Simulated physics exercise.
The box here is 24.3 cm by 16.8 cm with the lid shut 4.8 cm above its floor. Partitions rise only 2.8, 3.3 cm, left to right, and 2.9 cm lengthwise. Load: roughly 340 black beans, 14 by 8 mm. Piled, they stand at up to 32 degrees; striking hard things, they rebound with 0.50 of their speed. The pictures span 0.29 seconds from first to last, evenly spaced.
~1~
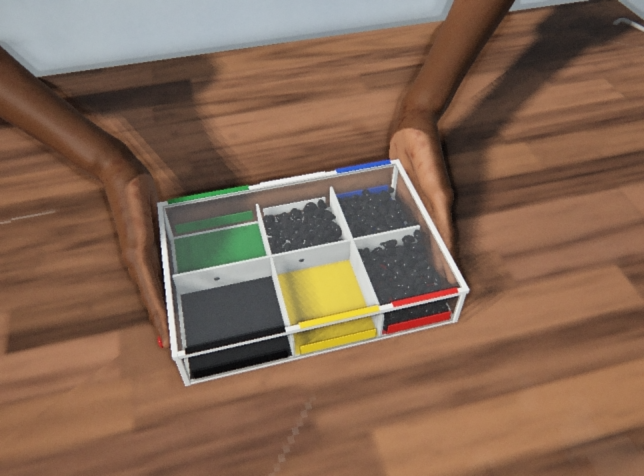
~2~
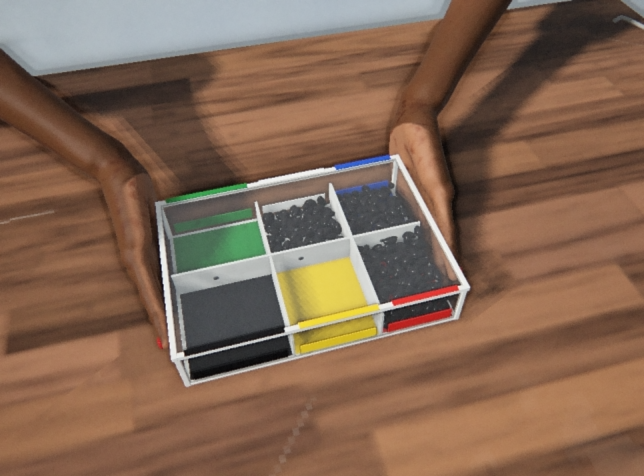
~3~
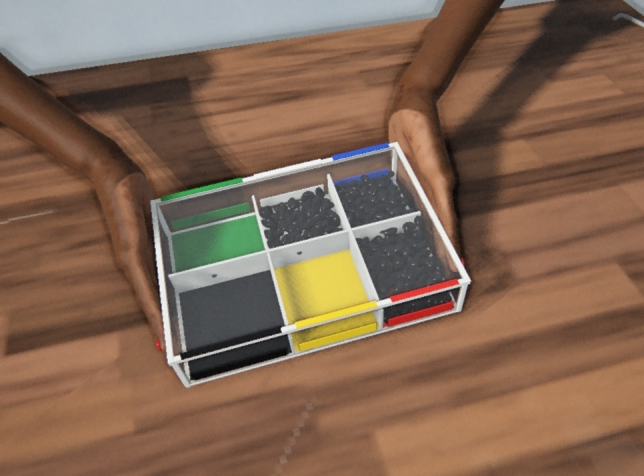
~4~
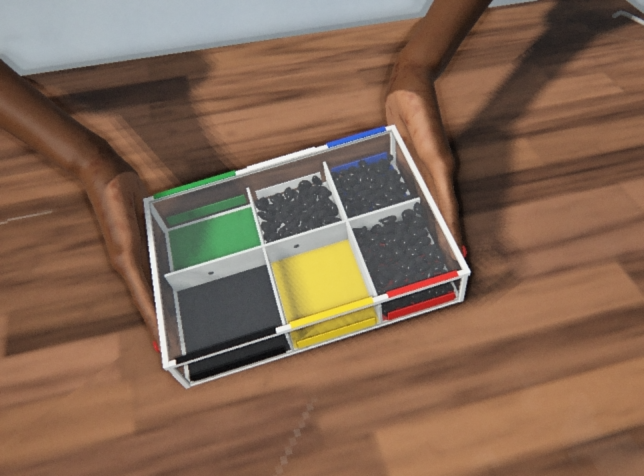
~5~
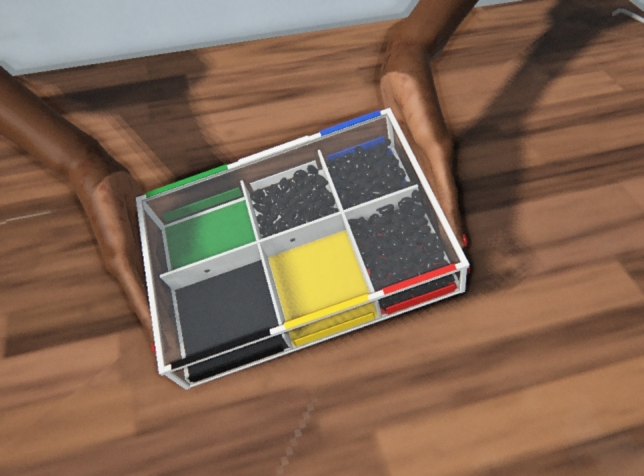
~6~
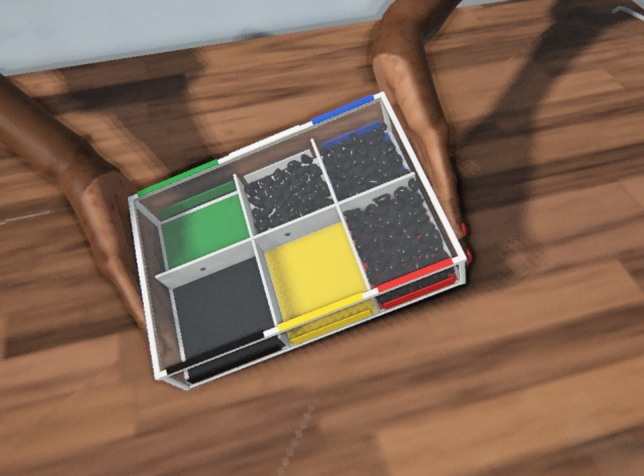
Two hands gripping a clear, divided box of black beans on a wooden surface, gradually tilting it toward its left front corner.
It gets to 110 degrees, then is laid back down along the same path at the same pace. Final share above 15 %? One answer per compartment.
Red compartment: Above, blue compartment: Below or equal, green compartment: Below or equal, yellow compartment: Below or equal, white compartment: Below or equal, black compartment: Above.
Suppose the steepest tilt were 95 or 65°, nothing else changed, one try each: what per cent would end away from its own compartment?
About 40 and 20 per cent.
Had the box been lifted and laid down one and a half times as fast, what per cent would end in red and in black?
The red compartment gets 30 % while the black one gets 40 %.
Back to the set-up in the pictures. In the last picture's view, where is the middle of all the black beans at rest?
Near (252, 322).
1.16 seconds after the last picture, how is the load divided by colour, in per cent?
Red 35, blue 15, green 5, yellow 5, white 10, black 35.
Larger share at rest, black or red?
I'd say the black side has more in it.
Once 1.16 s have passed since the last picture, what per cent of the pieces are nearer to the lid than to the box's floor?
60 %.
Then, 1.16 s after the last picture, tilt 110 degrees; red 35 %, blue 15 %, green 5 %, yellow 5 %, white 10 %, black 35 %.
Then, 1.94 s after the last picture, tilt 49 degrees; red 30 %, blue 10 %, green 5 %, yellow 5 %, black 50 %.
Then, 2.73 s after the last picture, tilt 0 degrees; red 30 %, blue 10 %, green 5 %, yellow 5 %, black 50 %.
In the end, red 30 %, blue 10 %, green 5 %, yellow 5 %, white 0 %, black 50 %.
